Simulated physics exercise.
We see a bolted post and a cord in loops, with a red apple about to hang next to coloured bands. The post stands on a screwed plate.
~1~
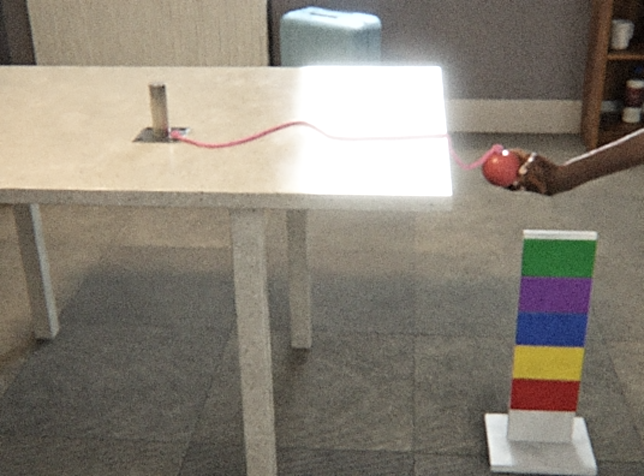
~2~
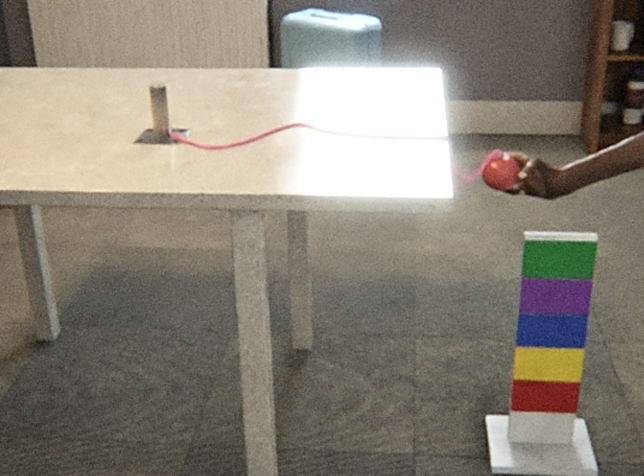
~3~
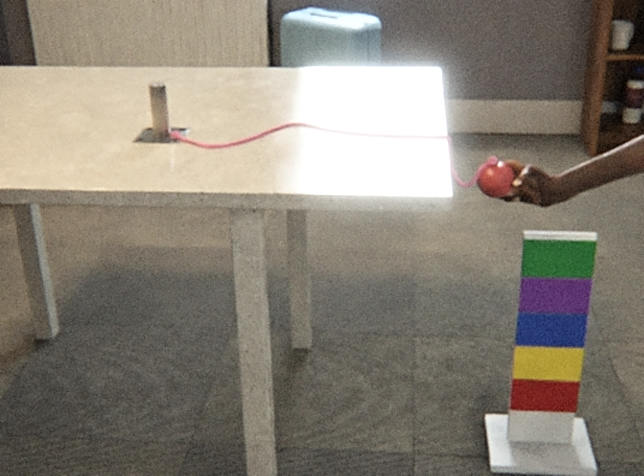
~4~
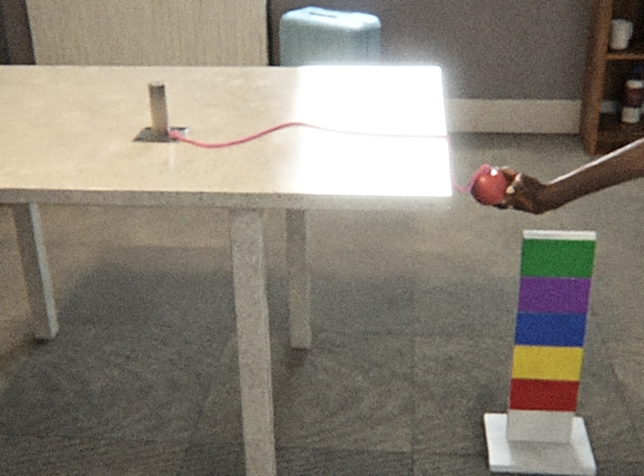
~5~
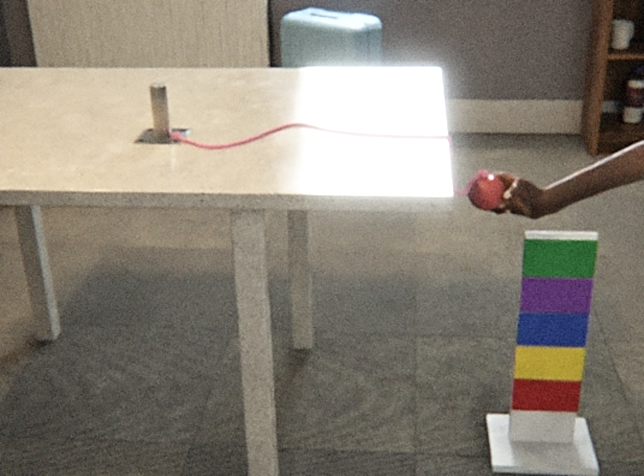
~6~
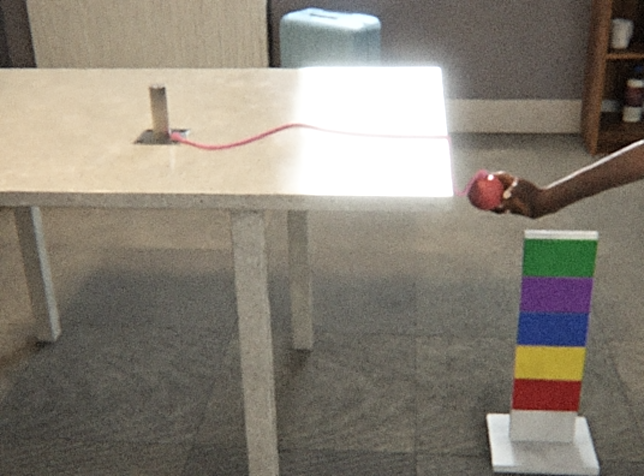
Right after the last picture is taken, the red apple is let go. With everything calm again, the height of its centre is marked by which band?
By the purple band.
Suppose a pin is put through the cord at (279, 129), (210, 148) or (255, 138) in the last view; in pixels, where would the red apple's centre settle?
Pixel spots, one per try: About (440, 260), (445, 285), (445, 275).
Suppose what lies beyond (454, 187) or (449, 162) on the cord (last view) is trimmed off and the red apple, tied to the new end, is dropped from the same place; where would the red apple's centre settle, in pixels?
About (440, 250) and (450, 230).
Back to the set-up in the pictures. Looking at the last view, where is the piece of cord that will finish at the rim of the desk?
The point at (393, 136).
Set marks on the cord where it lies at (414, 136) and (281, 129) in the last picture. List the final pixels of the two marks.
The first settles around (448, 162), the second around (318, 137).
Soon after, apple near (423, 287); level with purple.
Then, apple near (456, 302); level with purple.
At rest, apple near (445, 300); level with purple. At purple.
